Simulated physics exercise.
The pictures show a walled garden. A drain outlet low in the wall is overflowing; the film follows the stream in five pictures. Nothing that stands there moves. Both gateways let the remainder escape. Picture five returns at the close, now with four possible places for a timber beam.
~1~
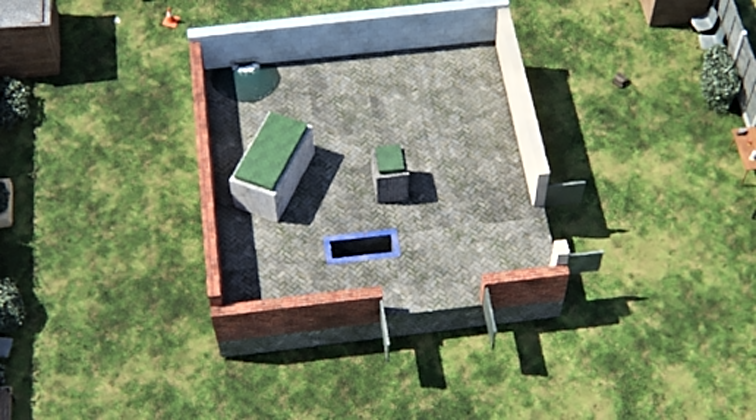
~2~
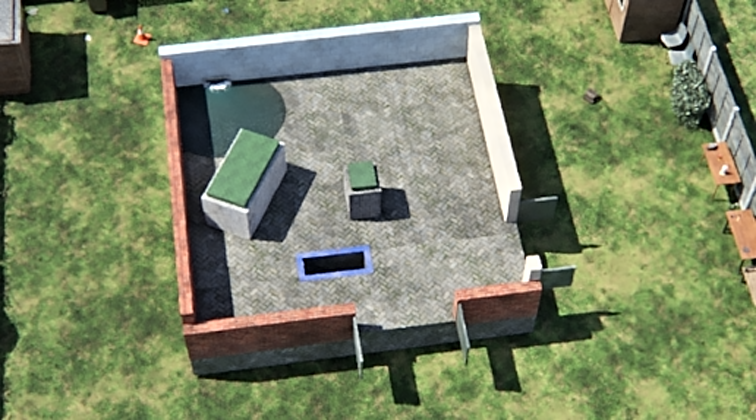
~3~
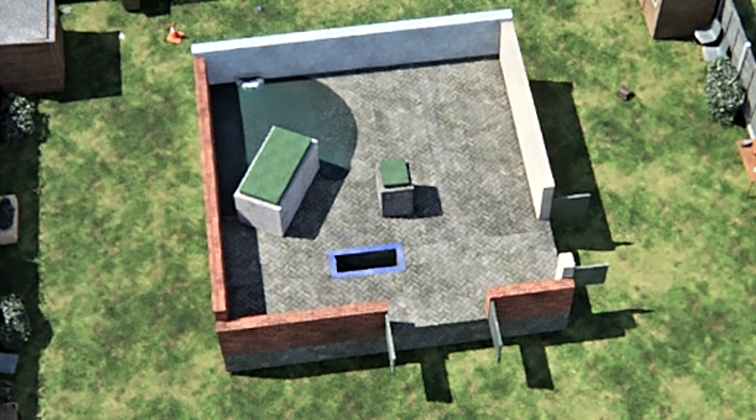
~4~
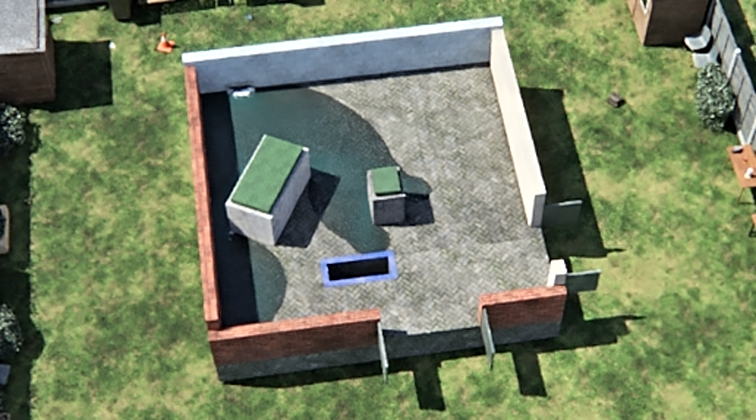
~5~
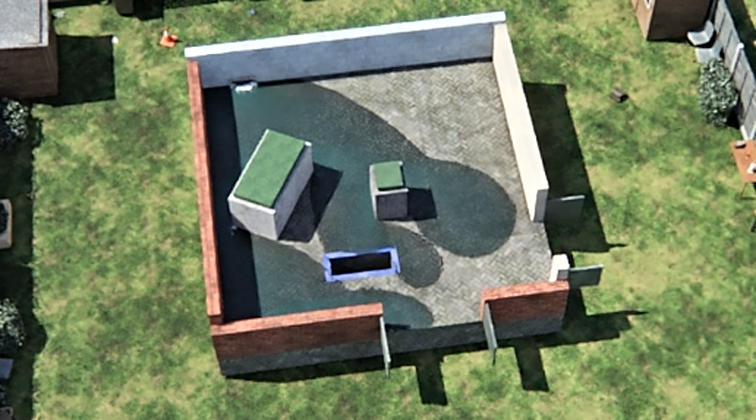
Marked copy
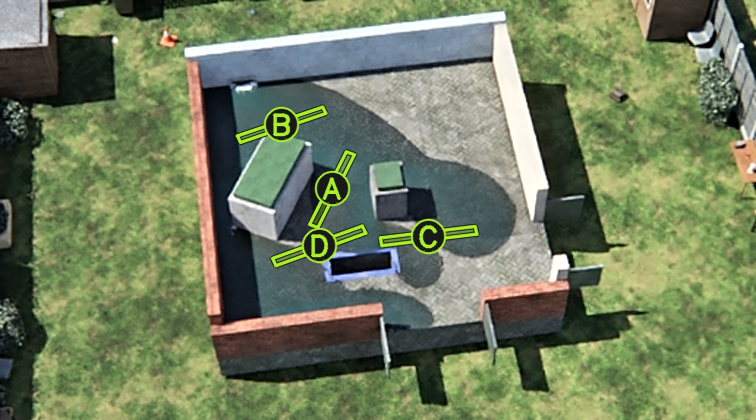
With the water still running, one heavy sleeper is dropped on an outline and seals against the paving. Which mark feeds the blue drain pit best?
C beats the others.
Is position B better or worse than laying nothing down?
It is worse.
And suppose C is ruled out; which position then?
The answer is D.
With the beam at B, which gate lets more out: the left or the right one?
More leaves on the left.
On the marked copy, A from (313, 225) to (350, 153); B from (238, 139) to (324, 110); C from (381, 241) to (476, 230); D from (274, 262) to (364, 229).
Choosing A, about 9 % of the stream goes into the blue drain pit, about 91 % out by the gates.
Choosing B, about 7 % of the stream goes into the blue drain pit, about 93 % out by the gates.
Choosing C, about 21 % of the stream goes into the blue drain pit, about 78 % out by the gates.
Choosing D, about 15 % of the stream goes into the blue drain pit, about 85 % out by the gates.
